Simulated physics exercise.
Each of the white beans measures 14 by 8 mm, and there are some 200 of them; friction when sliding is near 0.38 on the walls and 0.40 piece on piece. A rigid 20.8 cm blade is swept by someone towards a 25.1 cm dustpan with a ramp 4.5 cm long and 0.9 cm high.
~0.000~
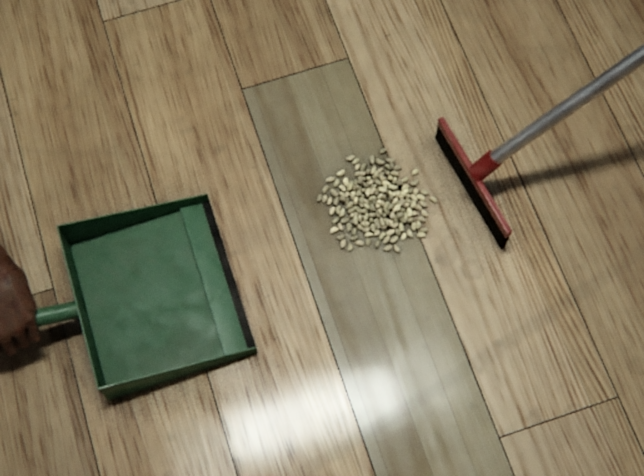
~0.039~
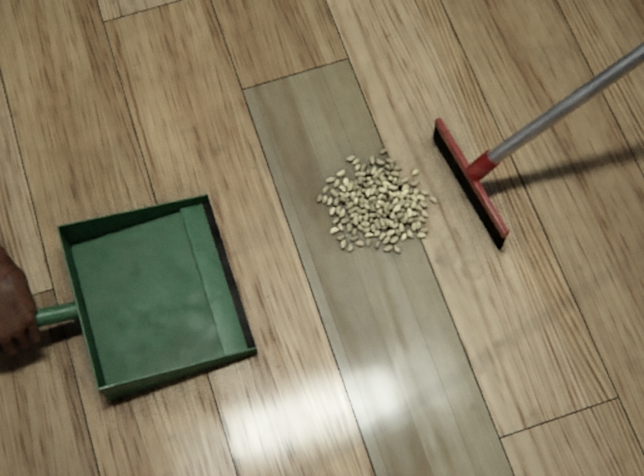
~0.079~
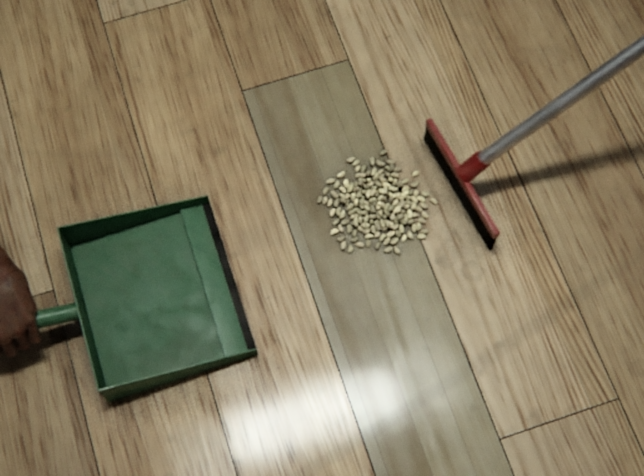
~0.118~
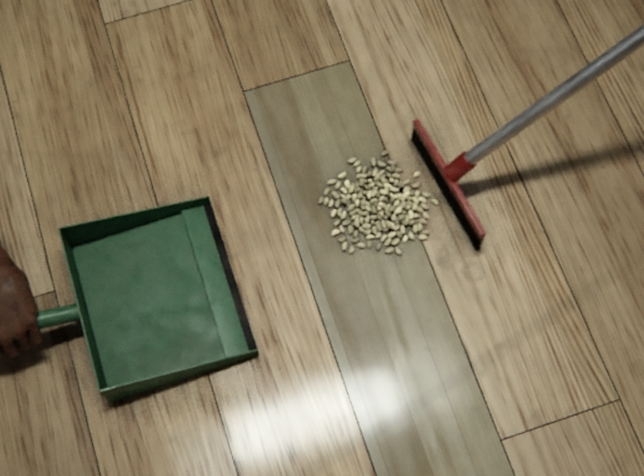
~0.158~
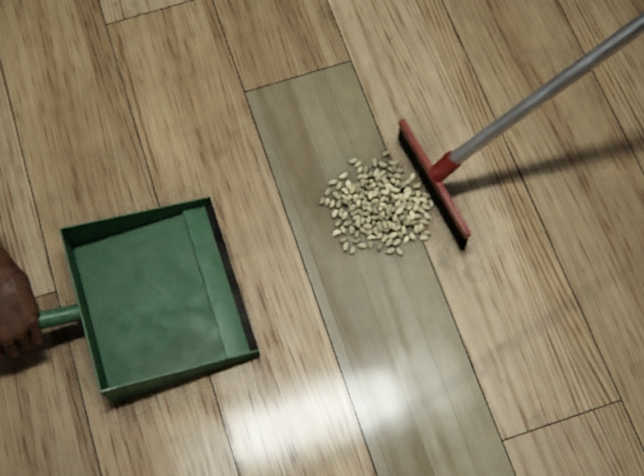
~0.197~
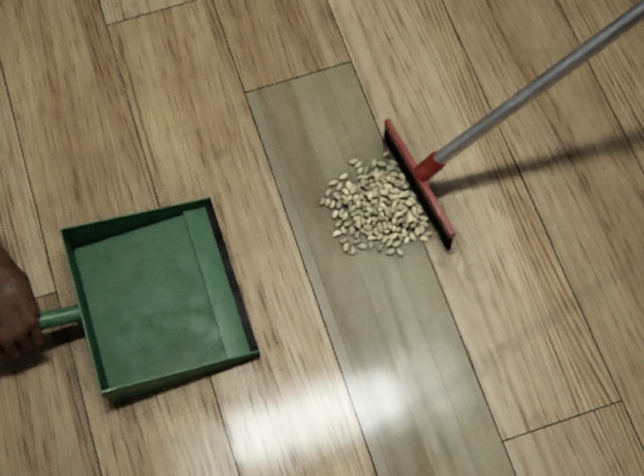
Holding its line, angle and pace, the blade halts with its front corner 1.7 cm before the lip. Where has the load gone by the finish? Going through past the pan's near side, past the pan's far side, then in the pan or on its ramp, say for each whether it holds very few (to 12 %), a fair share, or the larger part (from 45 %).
Near side holds very few. Far side holds a fair share. Pan holds very few.
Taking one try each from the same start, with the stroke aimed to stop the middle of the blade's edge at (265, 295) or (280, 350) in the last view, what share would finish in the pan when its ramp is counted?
I'd expect about 35 percent, then about 20 percent.
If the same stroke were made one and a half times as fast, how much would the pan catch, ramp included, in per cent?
It would be around 10 percent.
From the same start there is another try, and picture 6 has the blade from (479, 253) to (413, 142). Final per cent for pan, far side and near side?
That ends as pan 30, far 10, and near 5.
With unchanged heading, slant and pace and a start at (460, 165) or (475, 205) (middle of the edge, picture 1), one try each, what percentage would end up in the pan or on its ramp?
Close to 0 in a hundred, then close to 10 in a hundred.
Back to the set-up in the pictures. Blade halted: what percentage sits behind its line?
My guess is close to 30 per cent.
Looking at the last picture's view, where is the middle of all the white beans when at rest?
Around (233, 234).
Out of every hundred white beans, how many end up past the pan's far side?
Roughly 25 %.
Then, at 0.44 s, middle of the blade 17 cm from the lip; 0 % over the lip, far side 10 %, near side 0 %.
Then, at 0.61 s, middle of the blade 8 cm from the lip; 0 % over the lip, far side 20 %, near side 0 %.
Then, at 0.90 s, middle of the blade 3 cm from the lip; 5 % over the lip, far side 25 %, near side 5 %.
In the end, at 2.7 s, near side 5 %, far side 25 %, pan 5 %, in front of the lip or behind the blade 65 %.
